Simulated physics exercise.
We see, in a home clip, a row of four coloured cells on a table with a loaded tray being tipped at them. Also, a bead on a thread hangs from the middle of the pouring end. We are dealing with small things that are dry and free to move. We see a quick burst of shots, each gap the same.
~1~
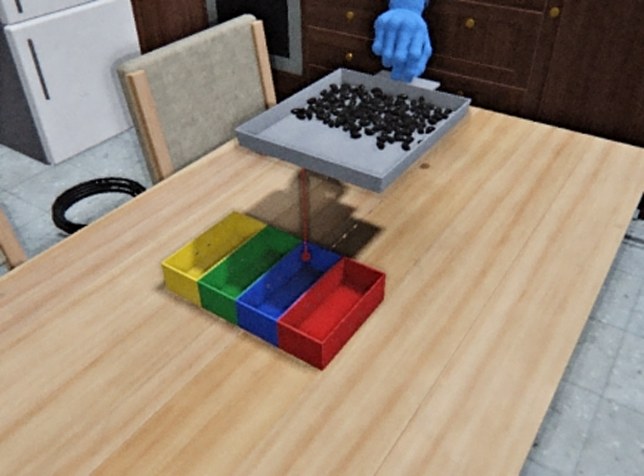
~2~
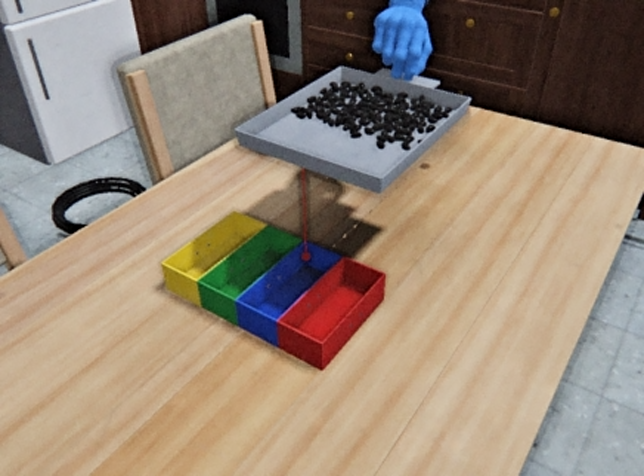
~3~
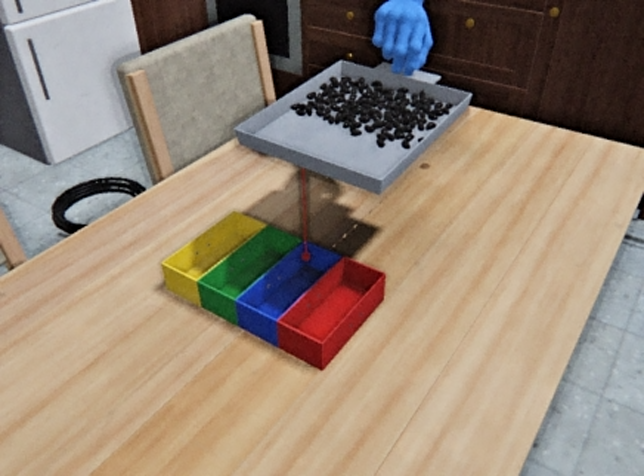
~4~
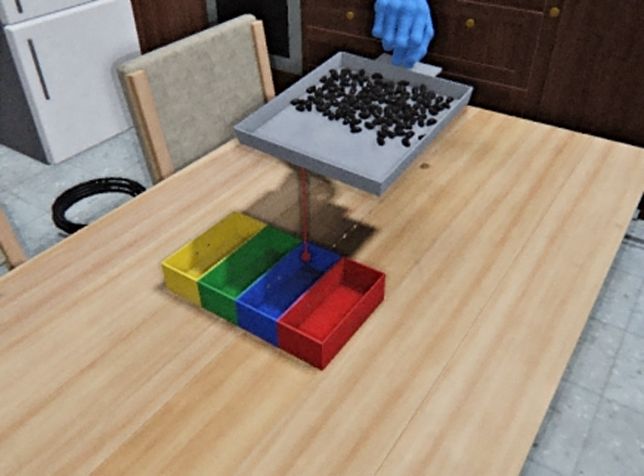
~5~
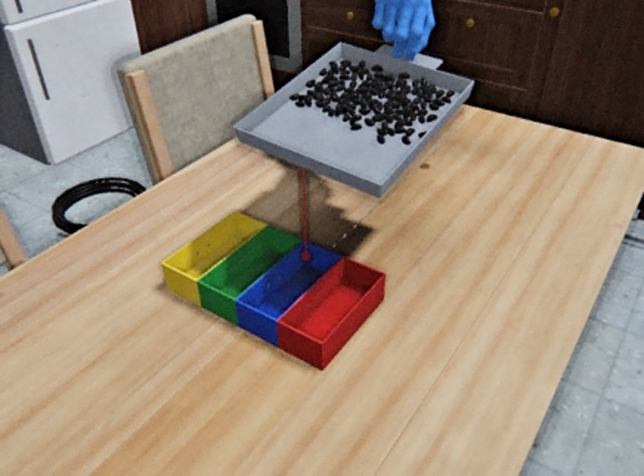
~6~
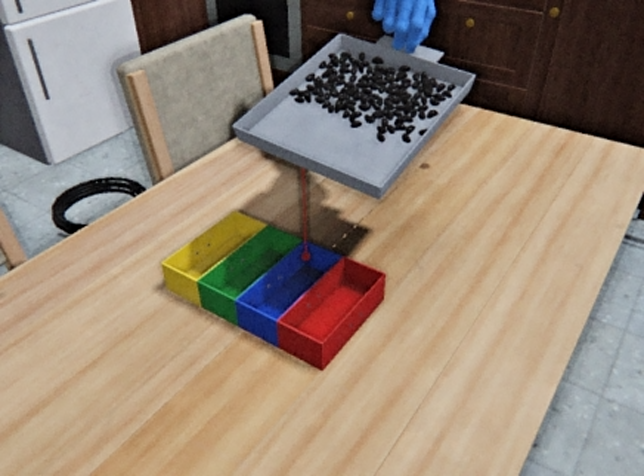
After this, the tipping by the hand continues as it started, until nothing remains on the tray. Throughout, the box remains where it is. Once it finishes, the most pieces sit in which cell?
In the red cell.
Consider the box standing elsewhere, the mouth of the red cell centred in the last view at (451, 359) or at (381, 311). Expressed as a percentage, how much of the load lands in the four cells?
In turn about 90 and about 90 percent.
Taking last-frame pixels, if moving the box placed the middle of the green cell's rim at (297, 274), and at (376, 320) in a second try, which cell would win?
For the first position it is the blue one, and for the second it is the yellow cell.
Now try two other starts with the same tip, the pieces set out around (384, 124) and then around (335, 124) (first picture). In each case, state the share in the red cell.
In turn 60 and 50 in a hundred.
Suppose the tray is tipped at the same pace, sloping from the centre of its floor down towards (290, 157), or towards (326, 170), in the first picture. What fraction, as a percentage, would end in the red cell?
The first try gives close to 0 per cent, the second close to 40 per cent.
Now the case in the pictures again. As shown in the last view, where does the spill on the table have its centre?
Near (391, 350).
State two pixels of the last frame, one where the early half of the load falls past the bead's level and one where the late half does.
I'd say around (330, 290) at first, then around (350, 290).
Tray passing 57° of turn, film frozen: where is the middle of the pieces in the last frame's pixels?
(356, 132).
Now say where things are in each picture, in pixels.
The first frame shows corners of the pouring end at (238, 129) and (381, 176), level; middle of the load at (366, 113), black beans; bead on its thread at (306, 256); yellow cell at (181, 282); green cell at (218, 301); blue cell at (257, 321); red cell at (300, 343).
The second frame shows corners of the pouring end at (238, 129) and (381, 176), level; middle of the load at (366, 111).
The third frame shows corners of the pouring end at (238, 128) and (380, 178), tipped barely, lowest at the right corner; middle of the load at (367, 108).
The fourth frame shows corners of the pouring end at (237, 127) and (380, 180), tipped a little, lowest at the right corner; middle of the load at (367, 103).
The fifth frame shows corners of the pouring end at (237, 126) and (380, 183), tipped a little, lowest at the right corner; middle of the load at (367, 97).
The sixth frame shows corners of the pouring end at (236, 125) and (380, 185), tipped a little, lowest at the right corner; middle of the load at (367, 92); yellow cell at (181, 282); green cell at (218, 301); blue cell at (257, 321); red cell at (300, 343).
Soon, tray tipped steeply; nearly all on the tray; a stray few falling or outside the box.
A while on, tray tipped right over; nearly all on the tray; a stray few in the red cell; a stray few falling or outside the box.
Towards the end, tray tipped past a quarter turn; about half in the red cell; a small part in the blue cell; about a third falling or outside the box.
Finally, tray tipped past a quarter turn; about half in the red cell; a small part in the blue cell; none in the green cell; none in the yellow cell; about a third outside the box.
